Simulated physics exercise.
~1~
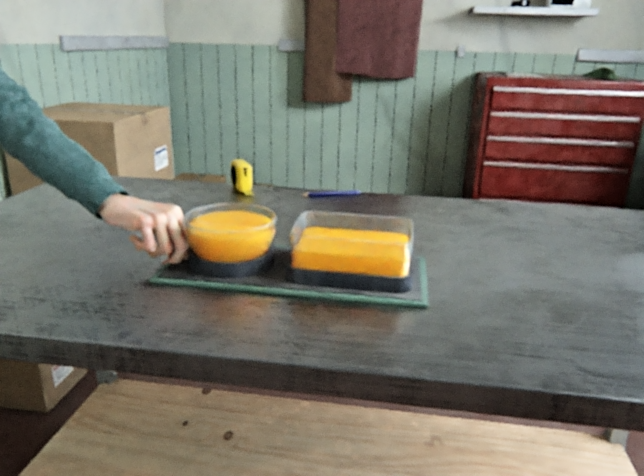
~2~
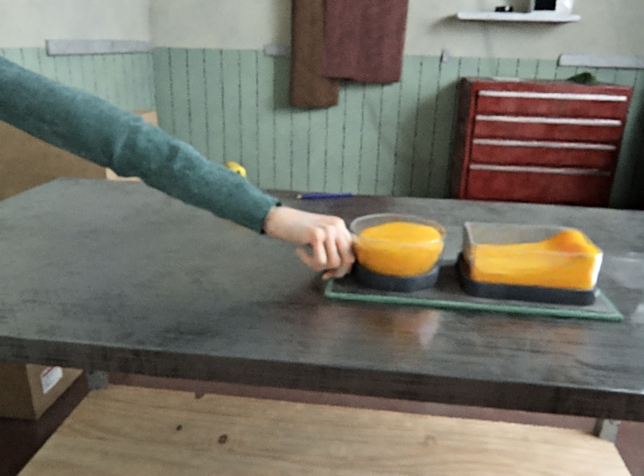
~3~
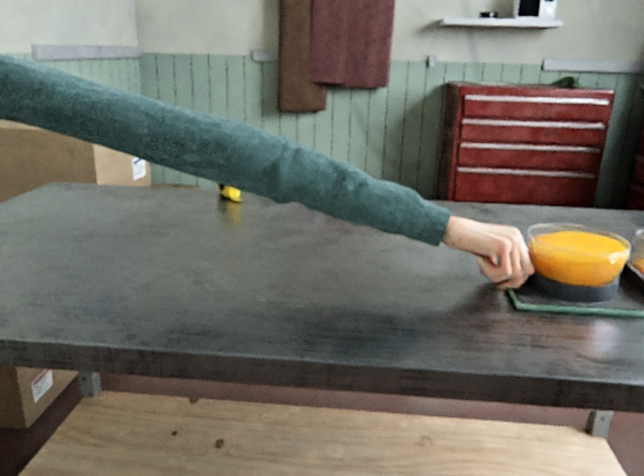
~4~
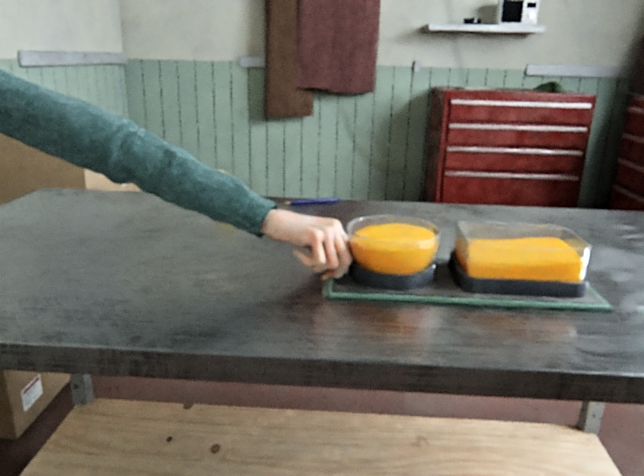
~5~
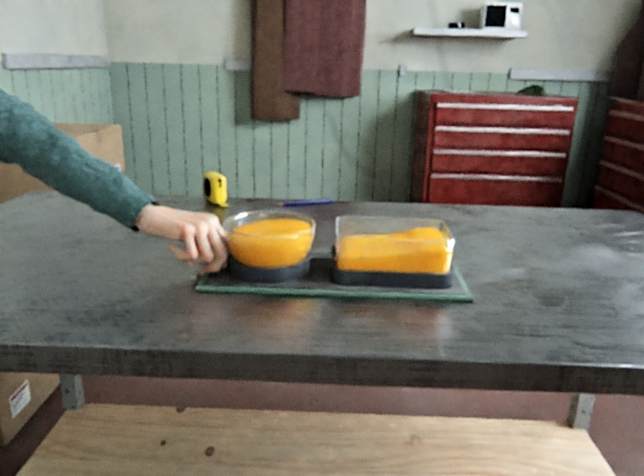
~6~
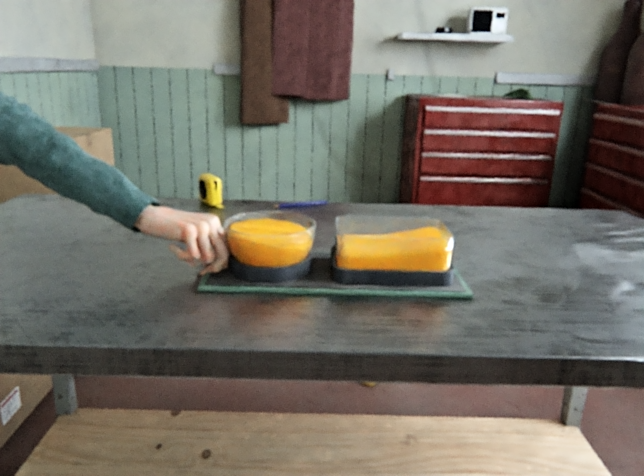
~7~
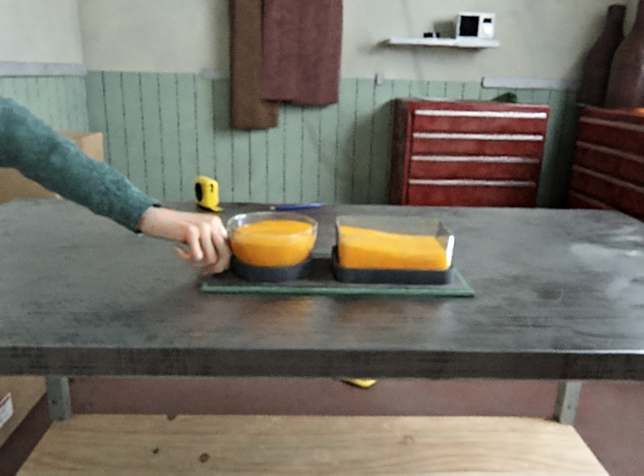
A hand slides a tray with two open juice containers right, then back left, and stops.
